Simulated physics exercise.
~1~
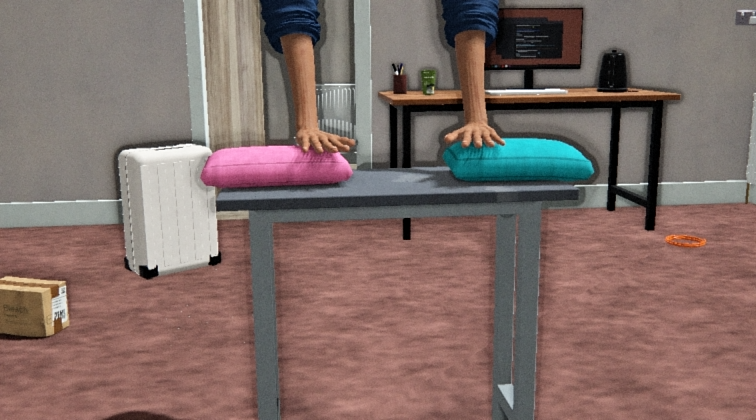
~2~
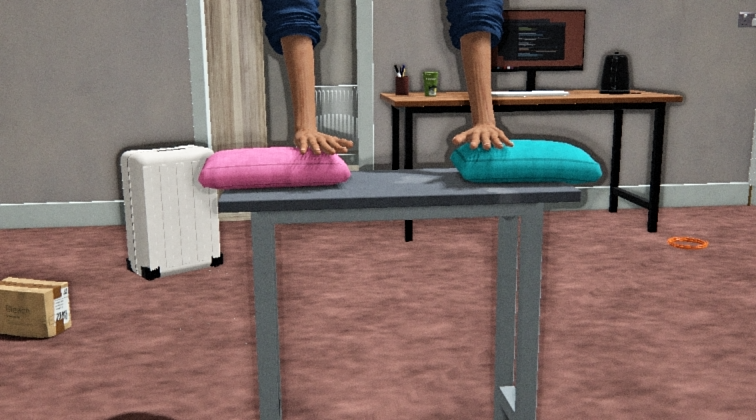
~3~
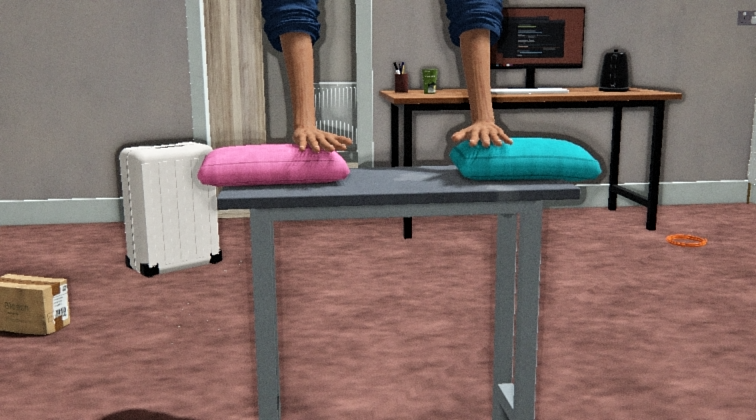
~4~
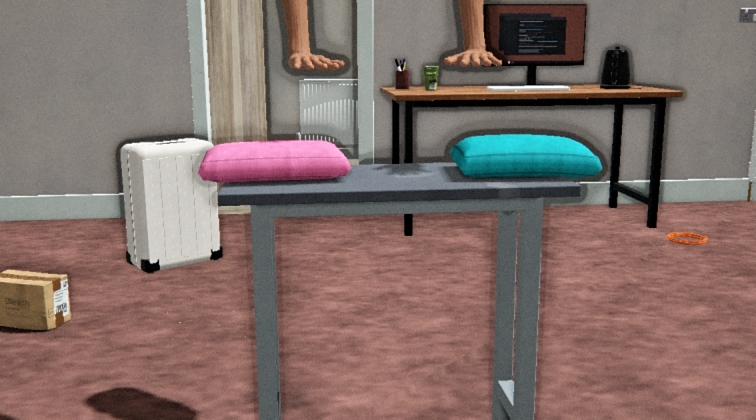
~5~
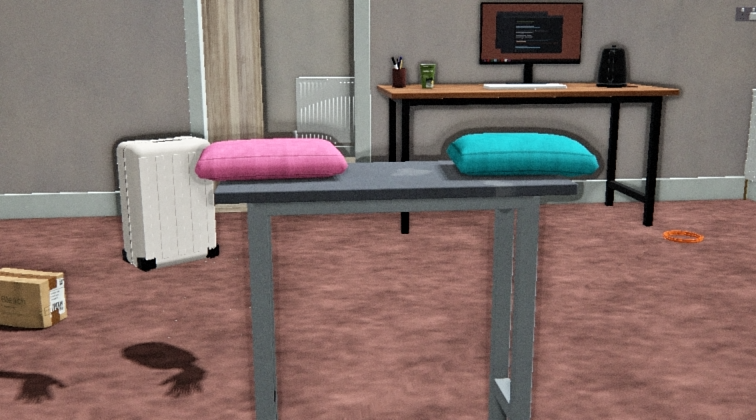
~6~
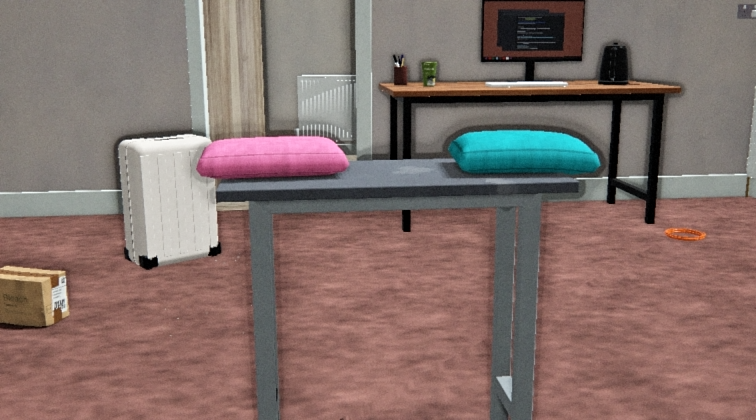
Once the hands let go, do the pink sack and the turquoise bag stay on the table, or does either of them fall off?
Both stay on the table. The pink sack remains at the left end and the turquoise bag remains at the right end.
The video shows two hands resting on a pink sack and a turquoise soft bag that stick out over opposite ends of a small grey table. The hands lift away out of view, and both the sack and the bag stay in place on top.
